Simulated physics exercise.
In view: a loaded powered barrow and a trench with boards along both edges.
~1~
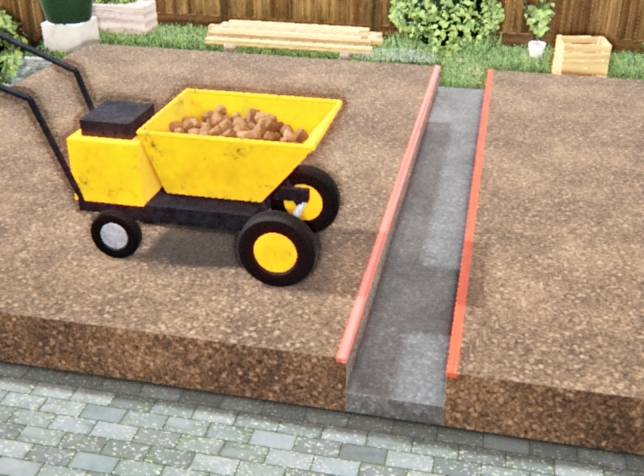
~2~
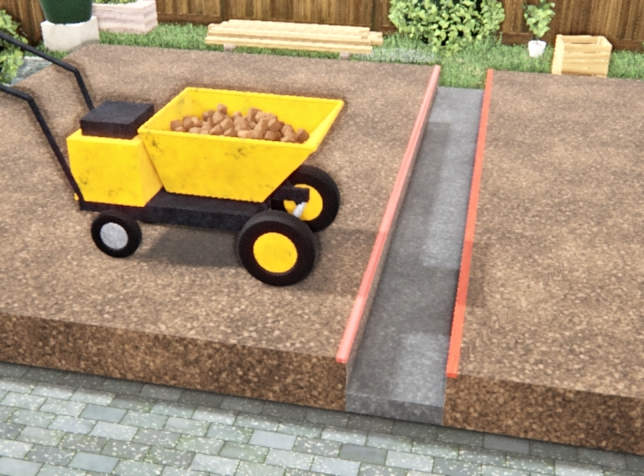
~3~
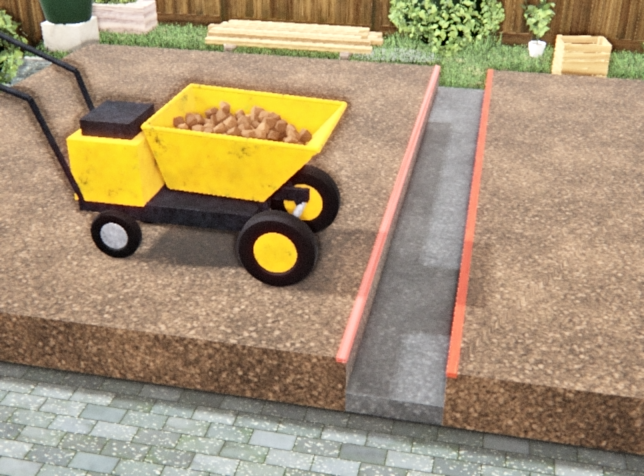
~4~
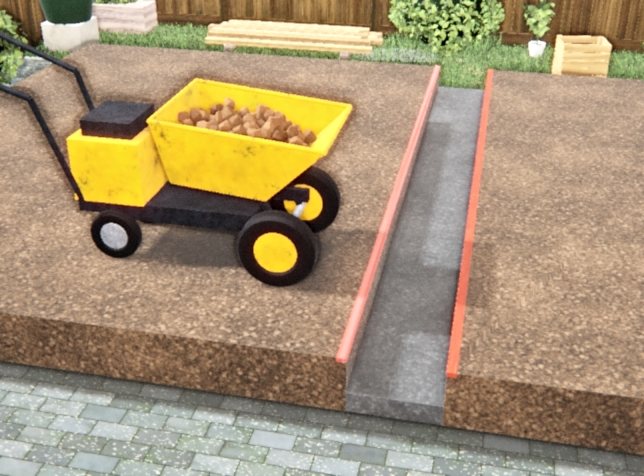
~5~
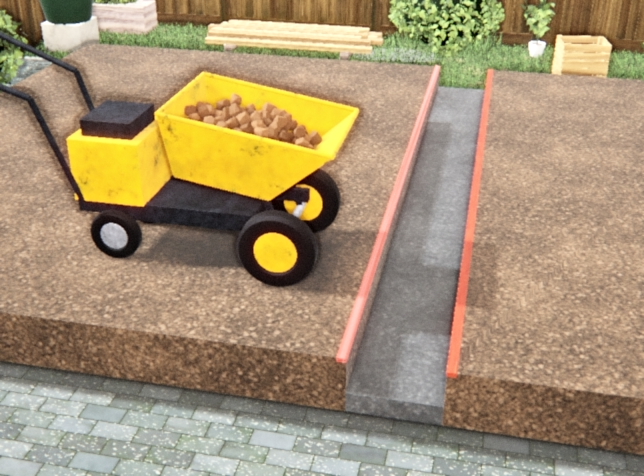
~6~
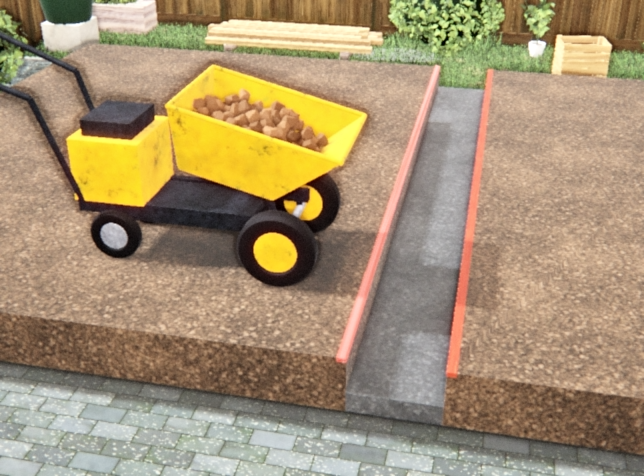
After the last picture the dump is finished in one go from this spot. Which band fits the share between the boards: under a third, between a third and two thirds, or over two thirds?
The trench ends with more than two thirds of it.
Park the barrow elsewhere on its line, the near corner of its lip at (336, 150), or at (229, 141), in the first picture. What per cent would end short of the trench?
In turn 0 and 40 in a hundred.
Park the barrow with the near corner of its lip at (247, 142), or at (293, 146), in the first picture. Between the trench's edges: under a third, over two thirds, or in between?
First more than two thirds, then more than two thirds.
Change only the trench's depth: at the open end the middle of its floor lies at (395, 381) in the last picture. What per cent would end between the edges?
About 80 per cent.
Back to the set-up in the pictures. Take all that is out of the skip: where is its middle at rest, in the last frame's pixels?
Around (430, 289).
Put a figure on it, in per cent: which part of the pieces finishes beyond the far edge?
Near 10 %.
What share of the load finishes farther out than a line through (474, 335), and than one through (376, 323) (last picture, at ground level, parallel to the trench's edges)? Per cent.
Near 10 % and 90 %.
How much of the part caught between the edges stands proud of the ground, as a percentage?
Some 10 per cent.
Just after the last frame, skip tipped steeply; every one in the skip.
A moment on, skip tipped steeply; almost all in the skip; about a tenth in or heaped over the trench; just a few falling.
Further on, skip tipped right over; about a tenth in the skip; the larger part in or heaped over the trench; about a tenth beyond it.
When it is over, skip tipped right over; almost all in or heaped over the trench; about a tenth beyond it.
